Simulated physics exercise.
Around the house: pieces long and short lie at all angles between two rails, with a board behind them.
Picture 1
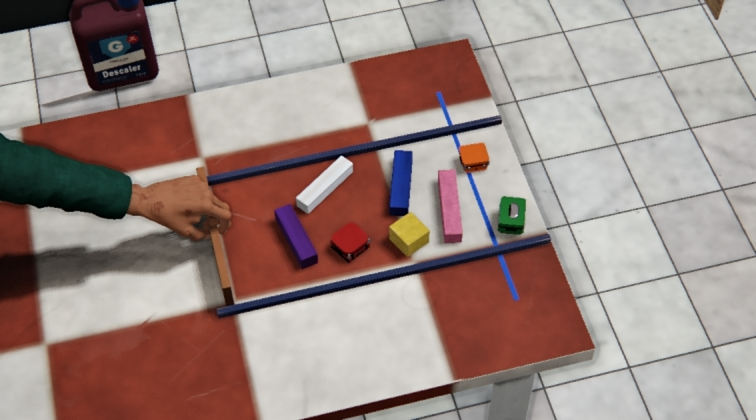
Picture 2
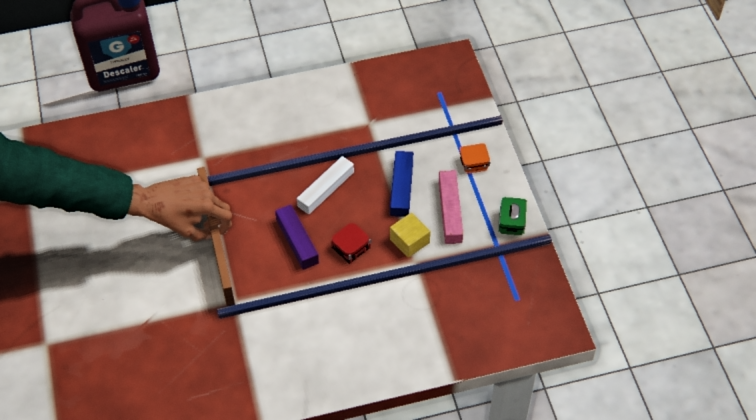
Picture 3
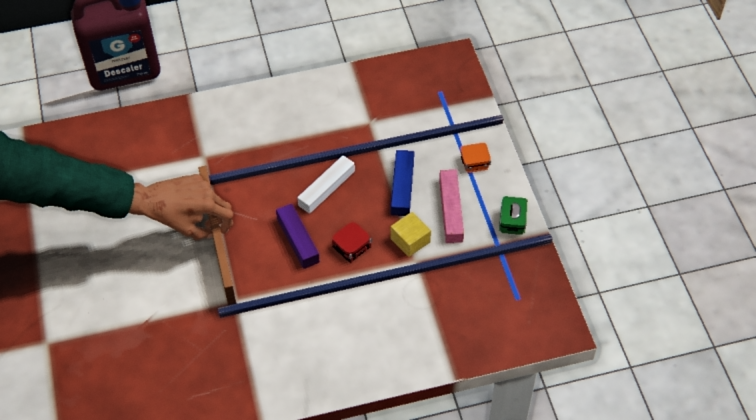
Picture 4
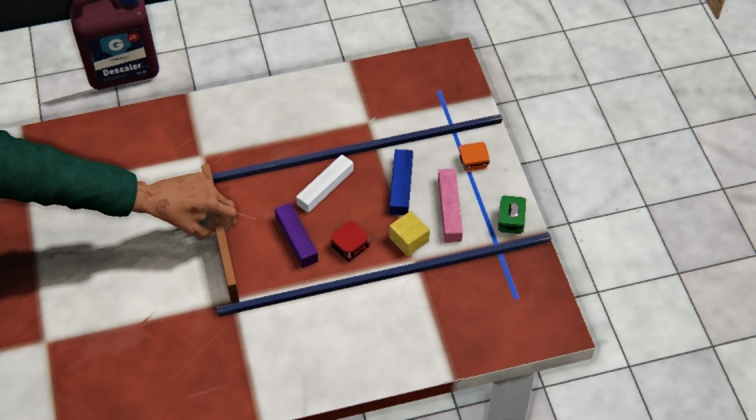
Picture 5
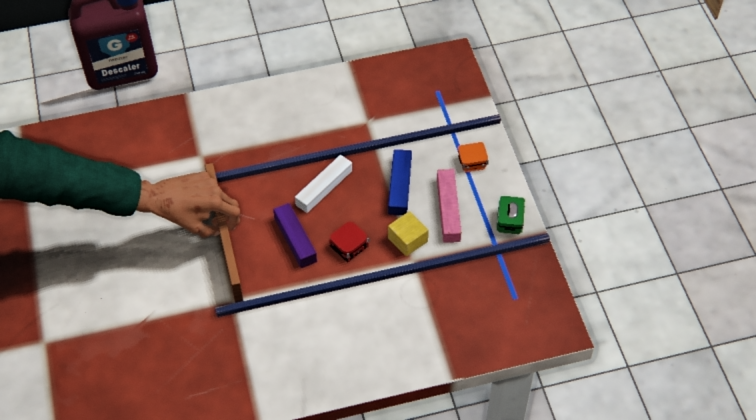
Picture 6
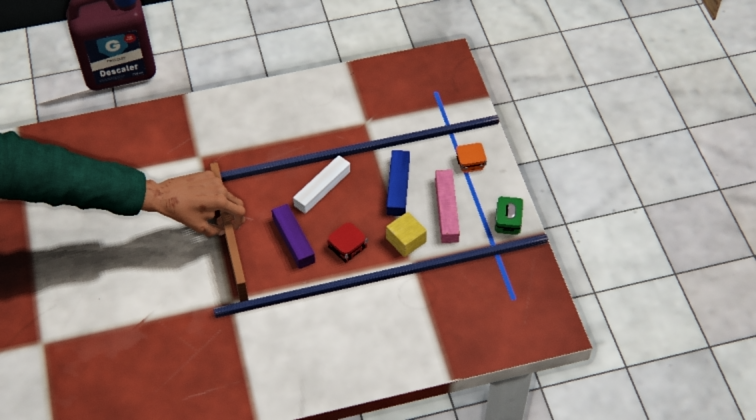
On a red and white checkered tabletop, colored bars and small blocks lie scattered at different angles between two dark rails, with a blue line across the right end. A hand in a green sleeve grips a wooden board at the left, then slides it slightly rightward, while the pieces stay put.
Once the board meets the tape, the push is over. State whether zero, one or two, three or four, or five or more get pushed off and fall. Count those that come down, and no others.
You'd see three or four pieces leave the end and fall.
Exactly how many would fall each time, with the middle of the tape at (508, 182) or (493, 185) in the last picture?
You'd get 6 the first time and 4 the second.
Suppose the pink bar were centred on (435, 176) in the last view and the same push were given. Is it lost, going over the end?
Note - pink bar retained.
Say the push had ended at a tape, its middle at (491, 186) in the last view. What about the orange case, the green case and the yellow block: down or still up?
Starting with the orange case, it ends up falling, then the green case ends up falling, then the yellow block ends up falling.
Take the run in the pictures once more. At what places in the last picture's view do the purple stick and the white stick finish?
Near (489, 206) and (481, 152).
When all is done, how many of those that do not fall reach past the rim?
The overhang total is 0.
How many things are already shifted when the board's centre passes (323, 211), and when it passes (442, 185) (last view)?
At the first spot 3, then 8.
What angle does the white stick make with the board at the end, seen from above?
About 15°.
Early on, none off yet; green case at rest near (509, 217); orange case at rest near (471, 158); pink bar at rest near (447, 206).
A while later, none off yet; green case at rest near (509, 217); orange case at rest near (471, 158); pink bar travelled a little near (457, 203).
Further along, none off yet; green case leaning well over near (556, 216); orange case travelled about its own width near (502, 152); pink bar travelled about its own width near (513, 192).
Finally, the number that fall off is three or four; lost, yellow block, pink bar, orange case and green case.
